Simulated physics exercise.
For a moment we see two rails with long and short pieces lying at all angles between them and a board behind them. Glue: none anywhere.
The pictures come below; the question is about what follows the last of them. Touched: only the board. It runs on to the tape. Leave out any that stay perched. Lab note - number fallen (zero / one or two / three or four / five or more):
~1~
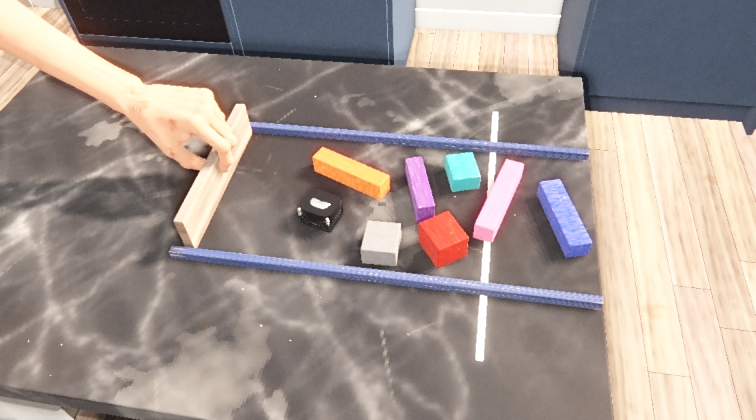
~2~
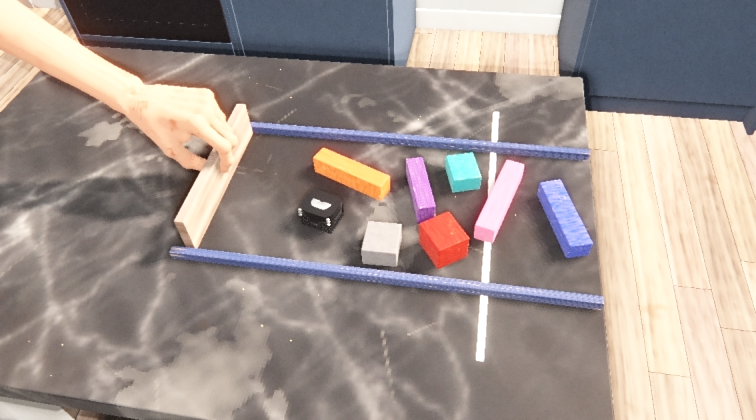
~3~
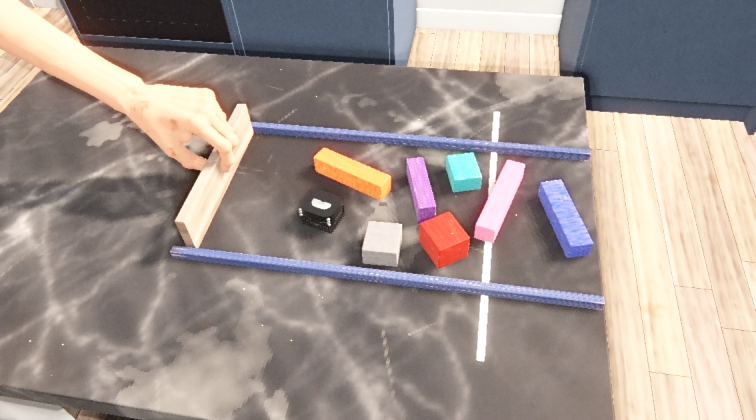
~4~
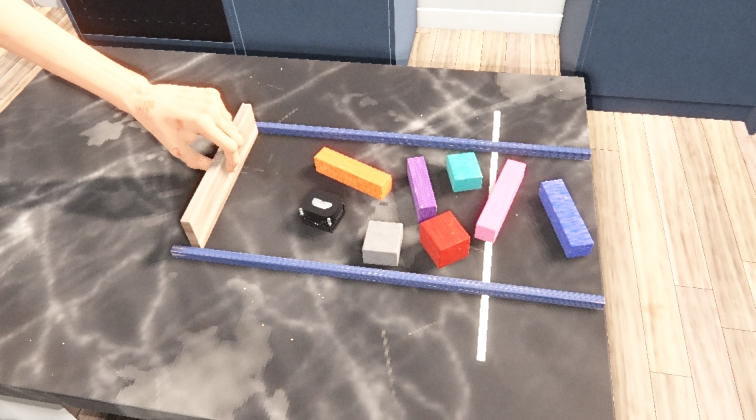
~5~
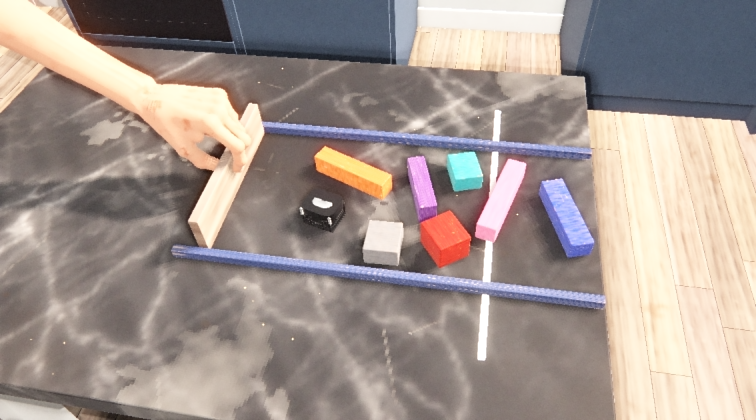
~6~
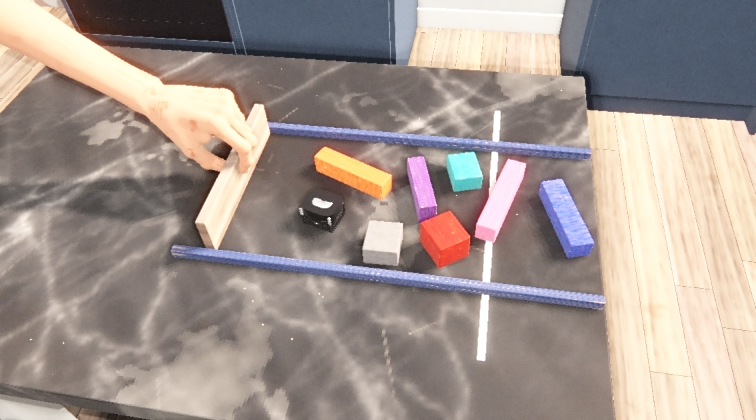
Number fallen: Zero.
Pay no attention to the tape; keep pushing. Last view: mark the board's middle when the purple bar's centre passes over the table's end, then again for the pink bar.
Around (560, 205), then around (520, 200).
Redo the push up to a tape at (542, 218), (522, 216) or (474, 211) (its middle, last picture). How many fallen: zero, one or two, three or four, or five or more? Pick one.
In turn: Just one or two; just one or two; zero.
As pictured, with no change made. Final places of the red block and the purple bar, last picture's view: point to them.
Around (543, 257), then around (531, 184).
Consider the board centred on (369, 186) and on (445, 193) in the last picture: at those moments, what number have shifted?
At the one place 3, at the other 7.
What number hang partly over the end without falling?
My count gives 1.
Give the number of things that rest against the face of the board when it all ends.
Contact count: 3.
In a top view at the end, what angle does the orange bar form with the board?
I'd put it at about 35°.
Soon after, none off yet; blue bar at rest near (565, 217); pink bar at rest near (501, 199); turquoise block at rest near (464, 171).
After that, none off yet; blue bar at rest near (567, 217); pink bar displaced a little near (533, 200); turquoise block displaced about its own width near (504, 163).
In the end, the number that fall off is zero.
